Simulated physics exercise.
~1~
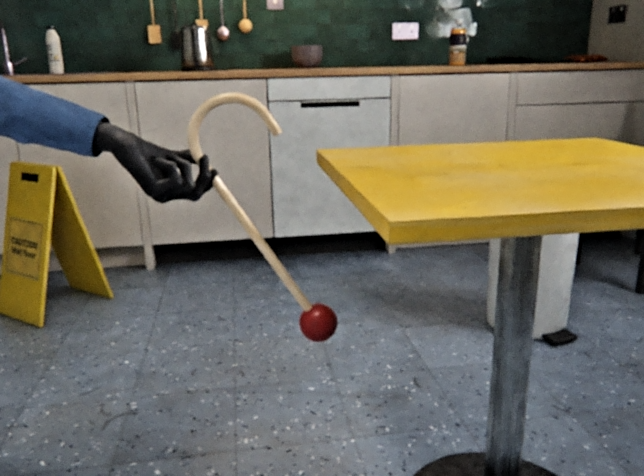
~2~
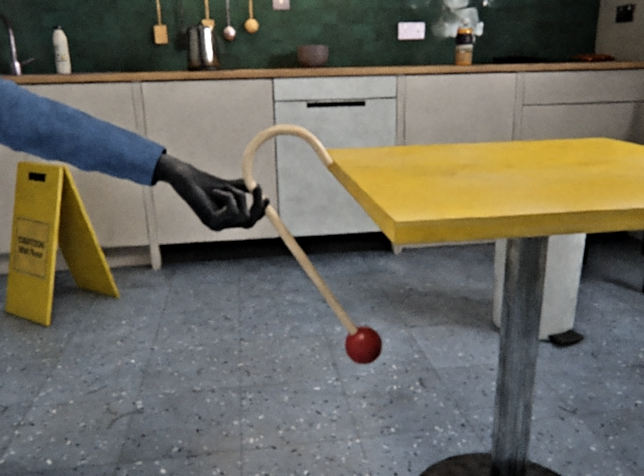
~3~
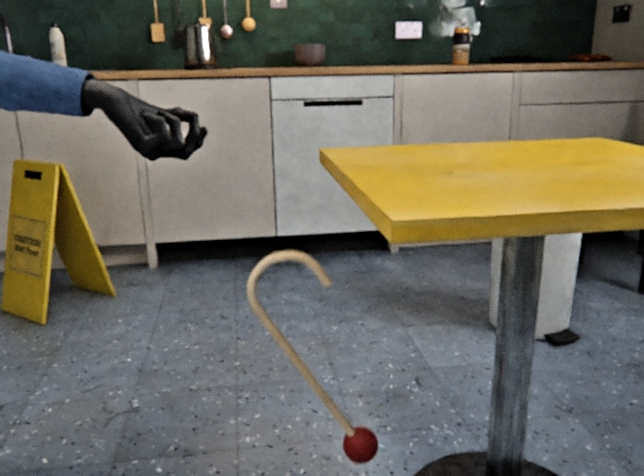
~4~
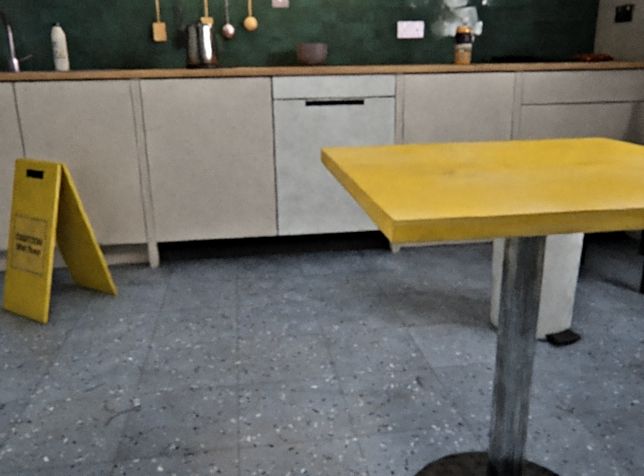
A pale, crook-handled ladle with a red ball-shaped end hangs from a dark-gloved hand in a blue sleeve, to the left of a yellow table in a kitchen. The hand carries it right and slightly down until the tip of the crook reaches the table's near left edge. The fingers then let go and the arm draws back to the left. The crook does not hold, and the ladle drops past the edge, still tilted with its red end lowest. It falls to the floor and out of view, leaving the table standing in place and the hand gone.
